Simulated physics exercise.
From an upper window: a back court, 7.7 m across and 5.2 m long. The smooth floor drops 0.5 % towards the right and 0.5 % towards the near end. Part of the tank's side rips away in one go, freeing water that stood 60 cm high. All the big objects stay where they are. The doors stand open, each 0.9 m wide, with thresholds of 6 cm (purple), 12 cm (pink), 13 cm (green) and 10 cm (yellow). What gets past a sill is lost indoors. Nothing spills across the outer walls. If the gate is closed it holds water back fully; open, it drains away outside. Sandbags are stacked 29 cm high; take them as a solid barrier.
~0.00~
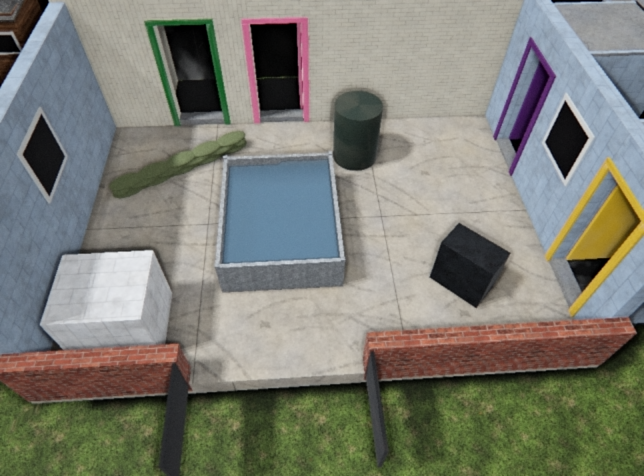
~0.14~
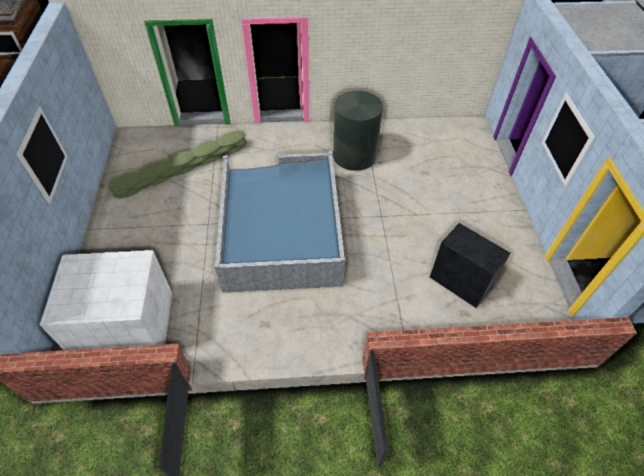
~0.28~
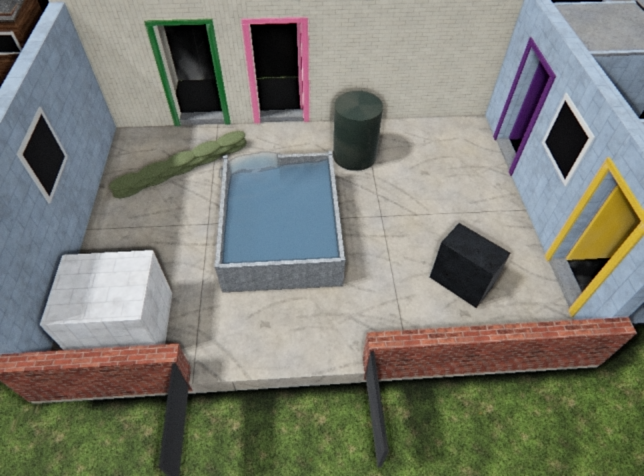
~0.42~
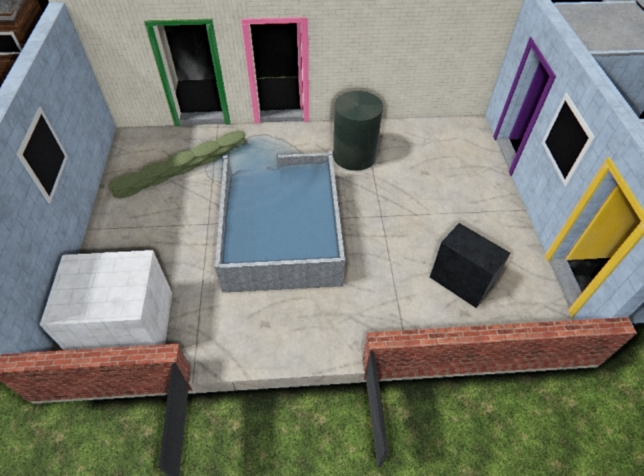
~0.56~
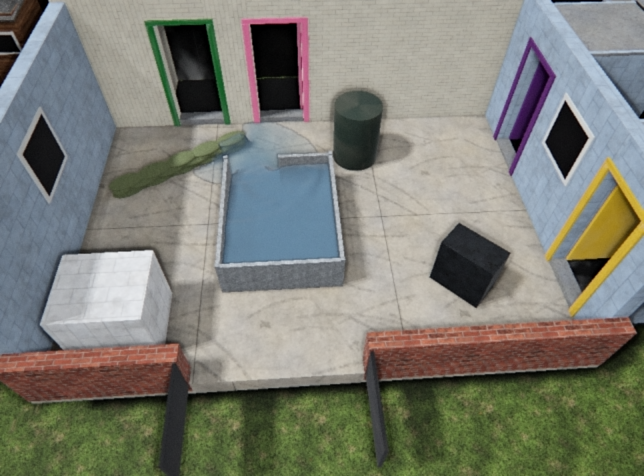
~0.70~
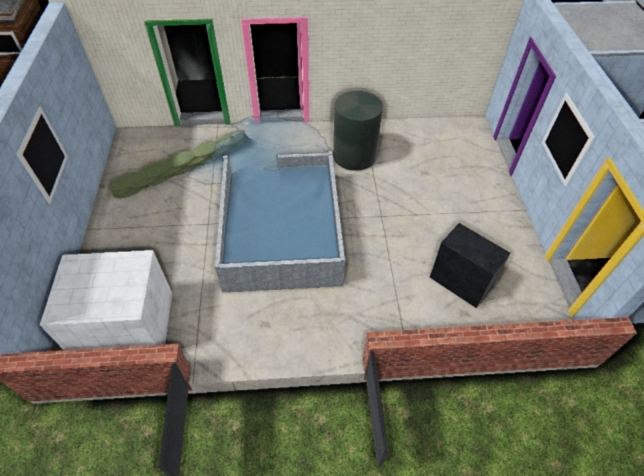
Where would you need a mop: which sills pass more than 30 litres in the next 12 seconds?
The water let in: At the purple door it passes the limit; at the pink door it passes the limit; at the green door it does not reach the limit; at the yellow door it does not reach the limit.
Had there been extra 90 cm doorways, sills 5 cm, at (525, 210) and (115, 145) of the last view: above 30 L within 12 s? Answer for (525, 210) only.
There: Under.
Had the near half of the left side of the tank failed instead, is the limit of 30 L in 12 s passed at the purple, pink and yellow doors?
Then: Purple under, pink under, yellow under.
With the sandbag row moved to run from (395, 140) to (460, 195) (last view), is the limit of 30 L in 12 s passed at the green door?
Then: Green over.
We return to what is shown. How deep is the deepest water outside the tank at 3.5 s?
Up to some 25 cm.
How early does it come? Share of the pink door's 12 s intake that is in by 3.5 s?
About 75 per cent.
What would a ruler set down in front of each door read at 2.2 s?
Depths in cm: Purple 0, pink 30, green 6, yellow 0.
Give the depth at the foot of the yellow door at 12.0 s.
About 8.0 cm.
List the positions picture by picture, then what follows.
Still water, 60 cm deep, in the tank at (280, 208), in the first picture.
The front is at a hidden place, 0.5 m from the gap on the tank's far side; 0.2 m2 of floor is under water; 60 cm left at the back of the tank, in the second picture.
The front is at a hidden place, 0.9 m from the gap on the tank's far side; 0.8 m2 of floor is under water; 60 cm left at the back of the tank, in the third picture.
The front is at (268, 138), 1.3 m from the gap on the tank's far side; 1.6 m2 of floor is under water; 60 cm left at the back of the tank, in the fourth picture.
The front is at (268, 123), 1.8 m from the gap on the tank's far side; 2.3 m2 of floor is under water; 60 cm left at the back of the tank, in the fifth picture.
Water pours out on the tank's far side and has run 2.0 m, to (297, 122); typically 6 cm deep outside, 60 cm at the tank's back, in the sixth picture.
After 1.4 s water covers 15 % of the floor and is deepest (41 cm) near (240, 153); purple door not reached, pink door 29 cm at the sill, 41 L in, green door 3 cm at the sill, 0 L in, yellow door not reached.
After 2.2 s water covers 30 % of the floor and is deepest (36 cm) near (240, 153); purple door not reached, pink door 30 cm at the sill, 132 L in, green door 6 cm at the sill, 0 L in, yellow door not reached.
After 3.5 s water covers 50 % of the floor and is deepest (25 cm) near (231, 160); purple door 12 cm at the sill, 3 L in, pink door 21 cm at the sill, 227 L in, green door 3 cm at the sill, 0 L in, yellow door not reached.
After 7.0 s water covers 70 % of the floor and is deepest (14 cm) near (231, 160); purple door 10 cm at the sill, 51 L in, pink door 13 cm at the sill, 292 L in, green door 2 cm at the sill, 0 L in, yellow door 3 cm at the sill, 0 L in.
After 12.0 s water covers 90 % of the floor and is deepest (10 cm) near (277, 122); purple door 7 cm at the sill, 74 L in, pink door 8 cm at the sill, 294 L in, green door 5 cm at the sill, 0 L in, yellow door 8 cm at the sill, 0 L in.
